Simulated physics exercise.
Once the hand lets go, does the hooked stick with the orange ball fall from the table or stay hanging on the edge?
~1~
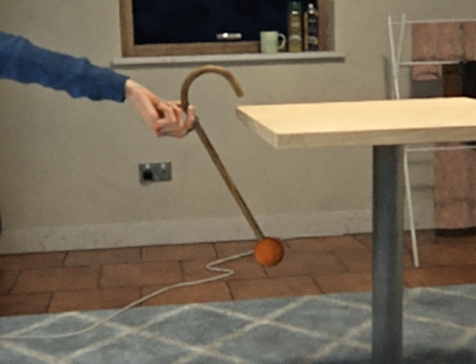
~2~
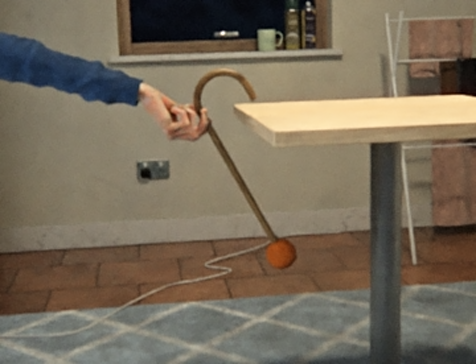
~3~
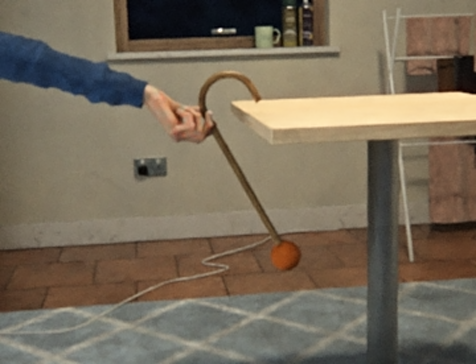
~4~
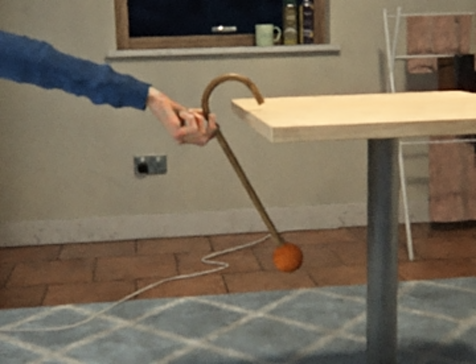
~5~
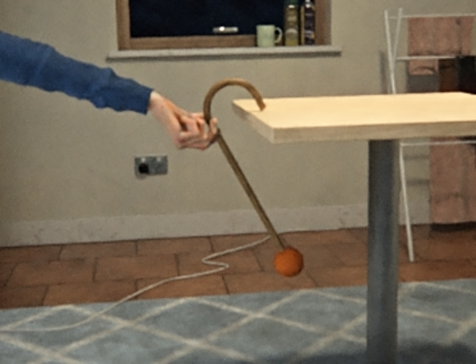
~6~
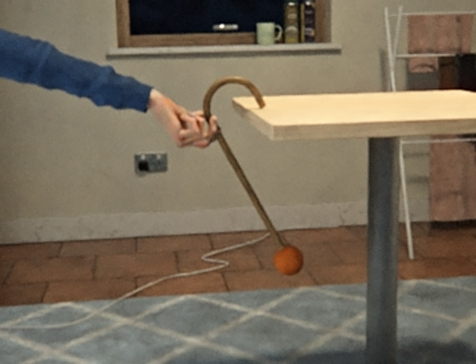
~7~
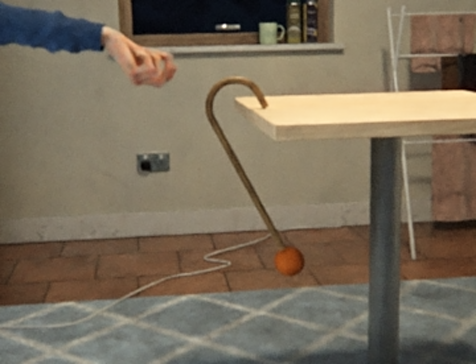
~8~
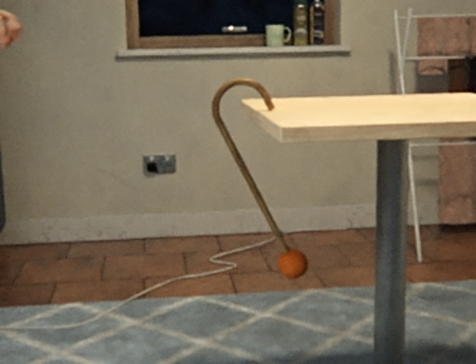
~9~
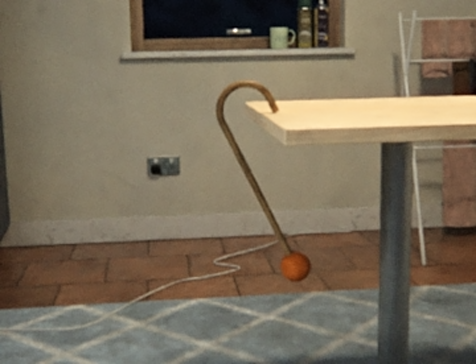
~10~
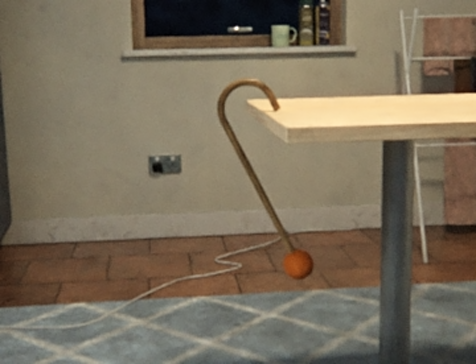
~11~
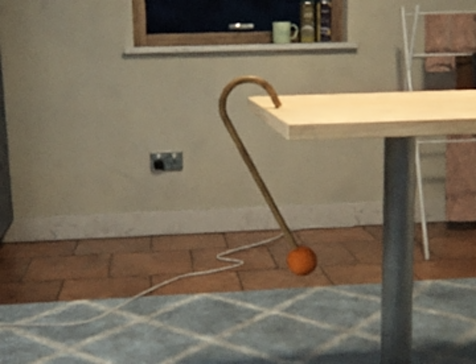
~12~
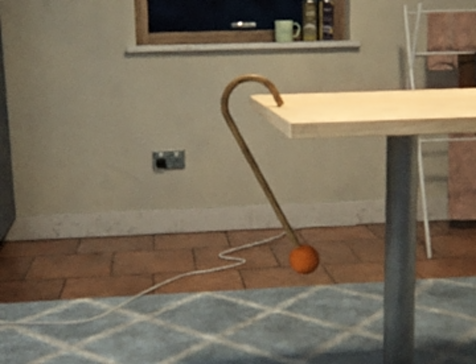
It stays hanging on the edge of the table by its crook after the hand draws away.
